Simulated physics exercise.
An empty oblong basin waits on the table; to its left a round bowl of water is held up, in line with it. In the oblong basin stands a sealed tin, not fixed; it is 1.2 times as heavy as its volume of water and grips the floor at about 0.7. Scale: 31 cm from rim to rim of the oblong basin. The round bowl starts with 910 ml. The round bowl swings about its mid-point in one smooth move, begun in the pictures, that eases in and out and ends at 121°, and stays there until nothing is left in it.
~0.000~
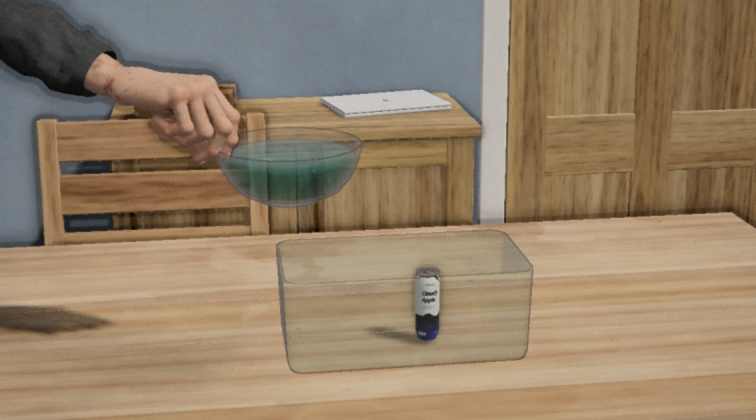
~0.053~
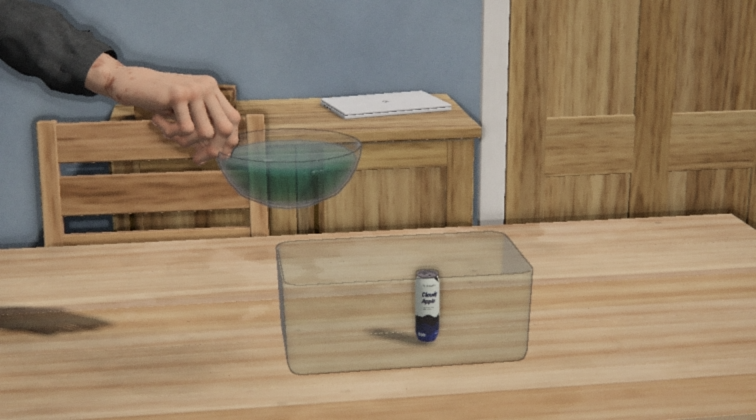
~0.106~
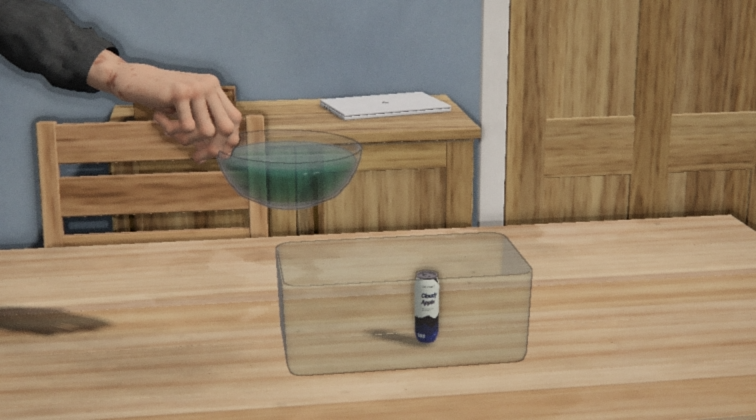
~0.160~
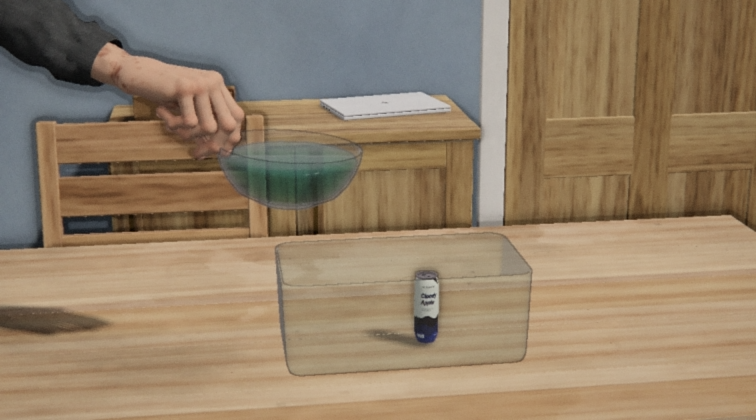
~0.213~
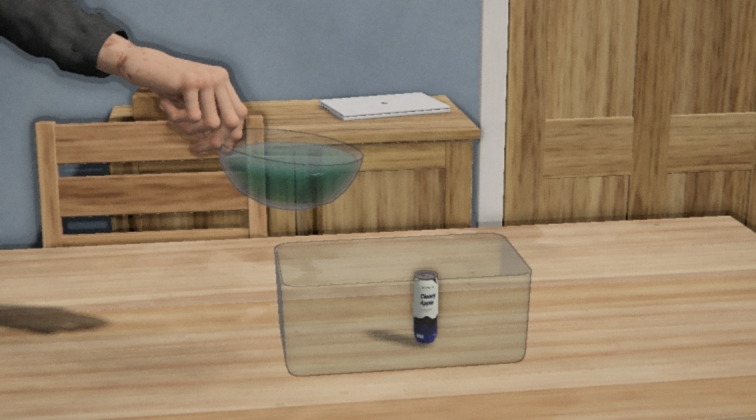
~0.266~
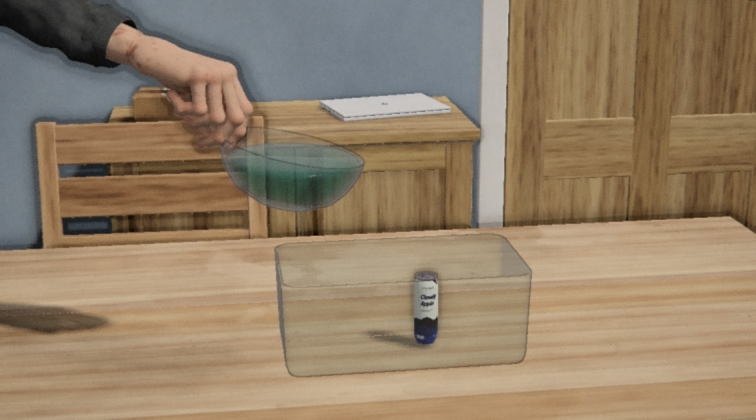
A hand in a dark sleeve reaches in from the left and holds a clear round bowl of green liquid above a light wooden table, seen from slightly above in a blue-walled room. An empty clear oblong basin sits below to the right, a small dark-blue-and-white tin upright by it, with a chair, sideboard, closed laptop and wooden doors behind. The hand slowly tilts the bowl slightly rightward, the tilt quickening, while the camera stays still.
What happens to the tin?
The tin remains upright.
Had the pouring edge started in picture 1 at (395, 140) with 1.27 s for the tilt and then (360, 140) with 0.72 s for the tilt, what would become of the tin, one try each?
First it stays up; then it goes over.
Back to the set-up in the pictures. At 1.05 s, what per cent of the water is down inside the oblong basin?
Near 100 in a hundred.
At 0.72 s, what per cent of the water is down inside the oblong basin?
Near 44 in a hundred.
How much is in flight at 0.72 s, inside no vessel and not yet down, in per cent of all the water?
Near 30 in a hundred.
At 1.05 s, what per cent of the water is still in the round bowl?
Some 0 per cent.
After 0.72 s the tilt is 73° and 25 per cent is still to pour; the tin stands where it began.
After 1.05 s the tilt is 112° and 0 per cent is still to pour; the tin stands 1 cm from where it began.
After 1.39 s the tilt is 121° and 0 per cent is still to pour; the tin stands 1 cm from where it began.
After 1.77 s the tilt is 121° and 0 per cent is still to pour; the tin stands 1 cm from where it began.
In the end the tin stands 1 cm from where it began.
